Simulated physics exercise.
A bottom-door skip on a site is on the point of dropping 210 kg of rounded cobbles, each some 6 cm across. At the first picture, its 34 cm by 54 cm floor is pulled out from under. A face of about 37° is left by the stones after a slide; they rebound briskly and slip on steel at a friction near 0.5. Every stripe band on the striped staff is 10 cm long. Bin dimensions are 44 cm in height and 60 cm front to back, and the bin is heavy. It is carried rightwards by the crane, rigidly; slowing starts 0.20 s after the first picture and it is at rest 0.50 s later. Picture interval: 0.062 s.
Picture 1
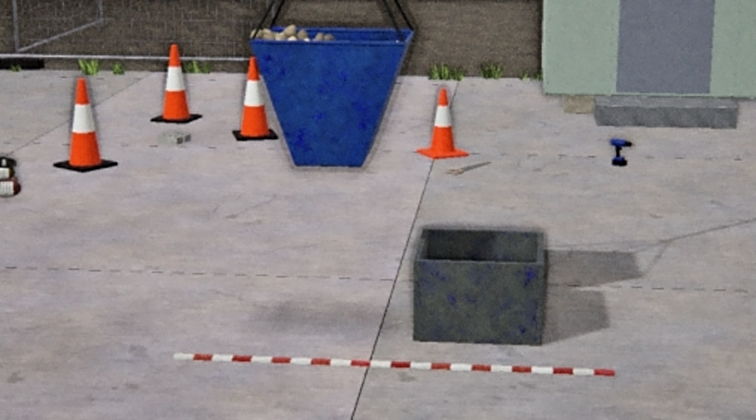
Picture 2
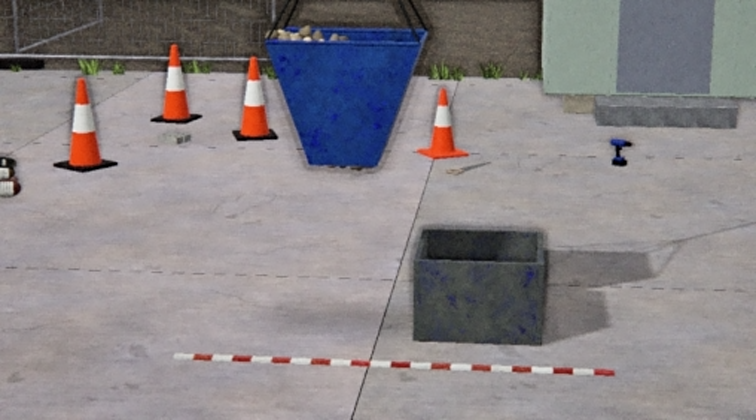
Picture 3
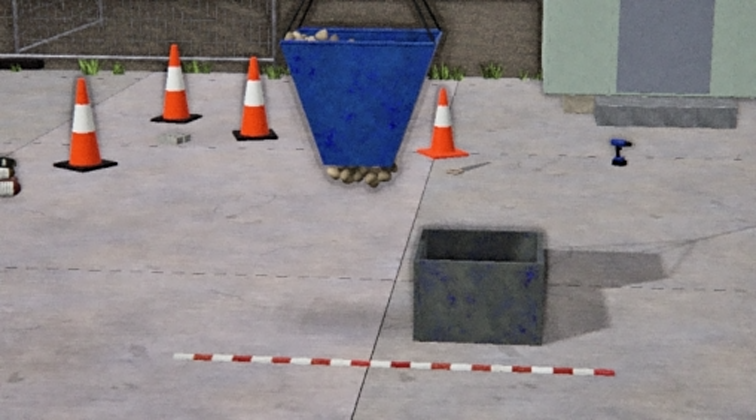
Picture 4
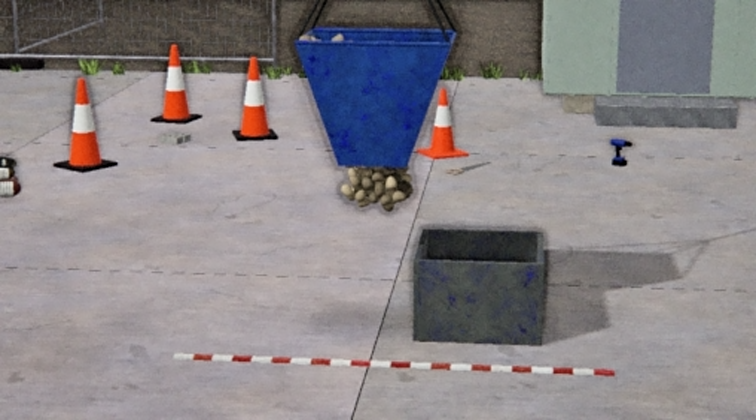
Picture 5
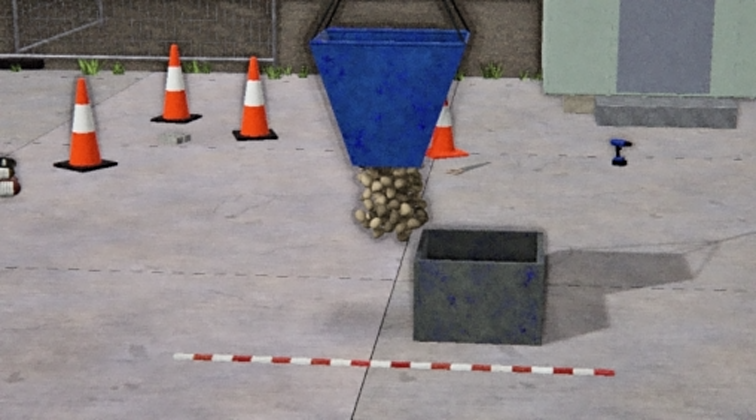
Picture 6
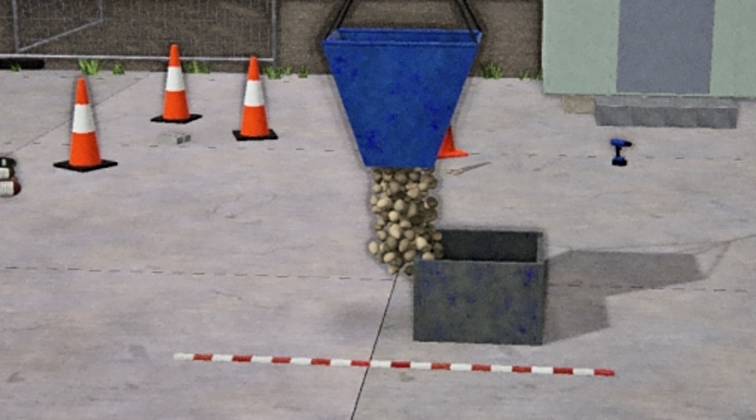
A blue tapered skip full of rounded cobbles hangs over a pale concrete yard, seen from a fixed, slightly raised view. Four orange-and-white cones stand behind it near a fence, a dark open bin and a red-and-white striped staff lie nearer, and a green-and-grey wall is at right. The skip glides slowly rightwards as cobbles emerge from its base, lengthening into a stream that reaches the bin's left edge.
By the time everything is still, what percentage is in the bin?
About 79 per cent is there.
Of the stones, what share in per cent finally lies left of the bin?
Something like 20 per cent, roughly.
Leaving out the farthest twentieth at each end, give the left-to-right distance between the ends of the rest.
Some 100 cm left to right.
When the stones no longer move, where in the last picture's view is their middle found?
Middle at rest: Roughly (459, 292).
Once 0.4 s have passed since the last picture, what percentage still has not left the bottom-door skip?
Estimate: About 10 %.
Then, 0.4 s after the last picture, 12 % in the bottom-door skip, 20 % falling or lying left of the bin, 68 % falling or lying in the bin; the stones farthest right are at (530, 306).
Then, 0.8 s after the last picture, 0 % in the bottom-door skip, 20 % falling or lying left of the bin, 79 % falling or lying in the bin, 1 % falling or lying beside or right of the bin; the stones farthest right are at (534, 303).
Then, 1.4 s after the last picture, 0 % in the bottom-door skip, 20 % falling or lying left of the bin, 79 % falling or lying in the bin, 1 % falling or lying beside or right of the bin; the stones farthest right are at (534, 303).
Then, 2.3 s after the last picture, 0 % in the bottom-door skip, 20 % falling or lying left of the bin, 79 % falling or lying in the bin, 1 % falling or lying beside or right of the bin; the stones farthest right are at (534, 303).
Then, 4.2 s after the last picture, 0 % in the bottom-door skip, 20 % left of the bin, 79 % in the bin, 1 % beside or right of the bin; the stones farthest right are at (534, 303).
